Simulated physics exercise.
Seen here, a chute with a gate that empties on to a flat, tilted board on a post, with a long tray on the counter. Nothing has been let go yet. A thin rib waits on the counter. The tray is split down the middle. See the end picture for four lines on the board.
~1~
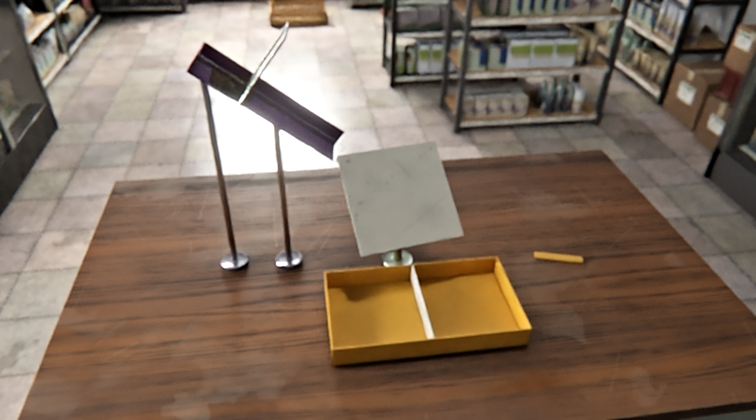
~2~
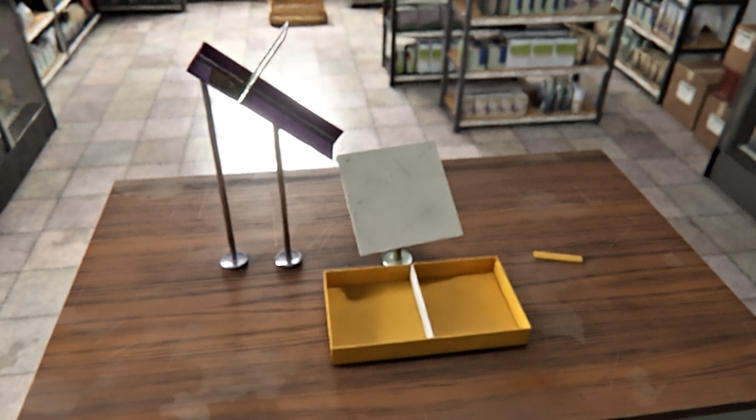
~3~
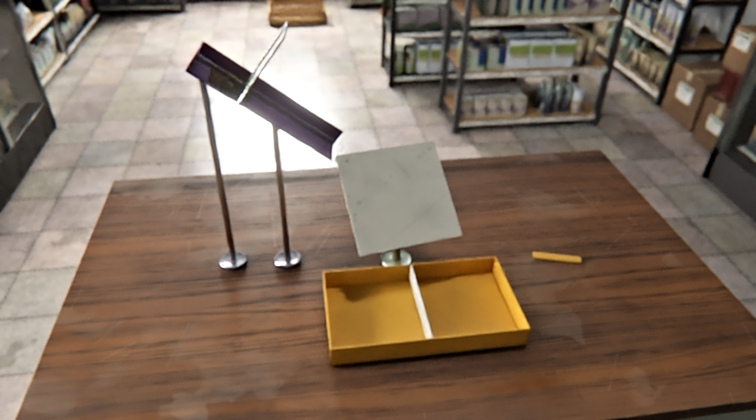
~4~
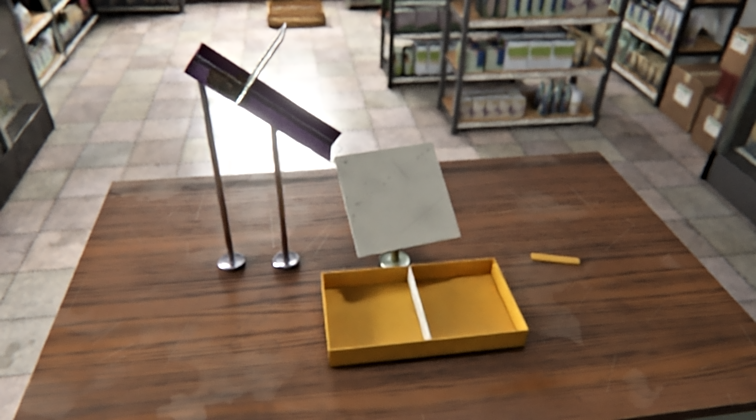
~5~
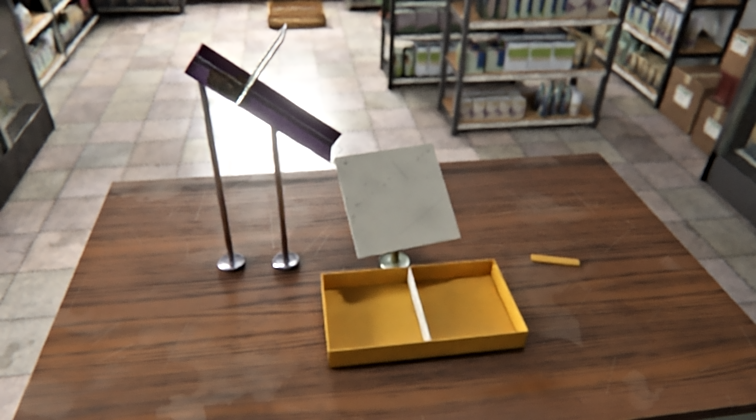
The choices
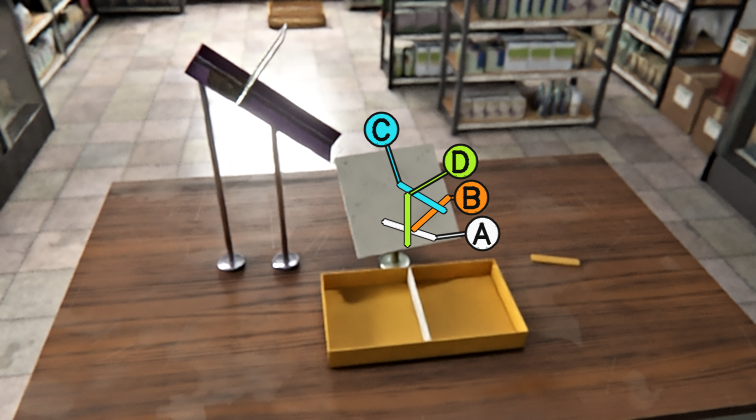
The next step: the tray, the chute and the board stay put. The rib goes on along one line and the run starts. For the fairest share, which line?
Line B does it best.
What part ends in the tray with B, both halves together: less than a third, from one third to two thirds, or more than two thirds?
Line B gives more than two thirds.
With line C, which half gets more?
The right half.
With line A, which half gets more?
More lands on the right.
On the marked copy, line A from (384, 221) to (433, 237); line B from (448, 197) to (413, 228); line C from (400, 184) to (443, 210); line D from (407, 195) to (407, 244).
With A, of what is caught, about a tenth in the left half, almost all in the right.
With B, of what is caught, roughly half in the left half, roughly half in the right.
With C, of what is caught, about a tenth in the left half, almost all in the right.
With D, of what is caught, the larger part in the left half, about a tenth in the right.
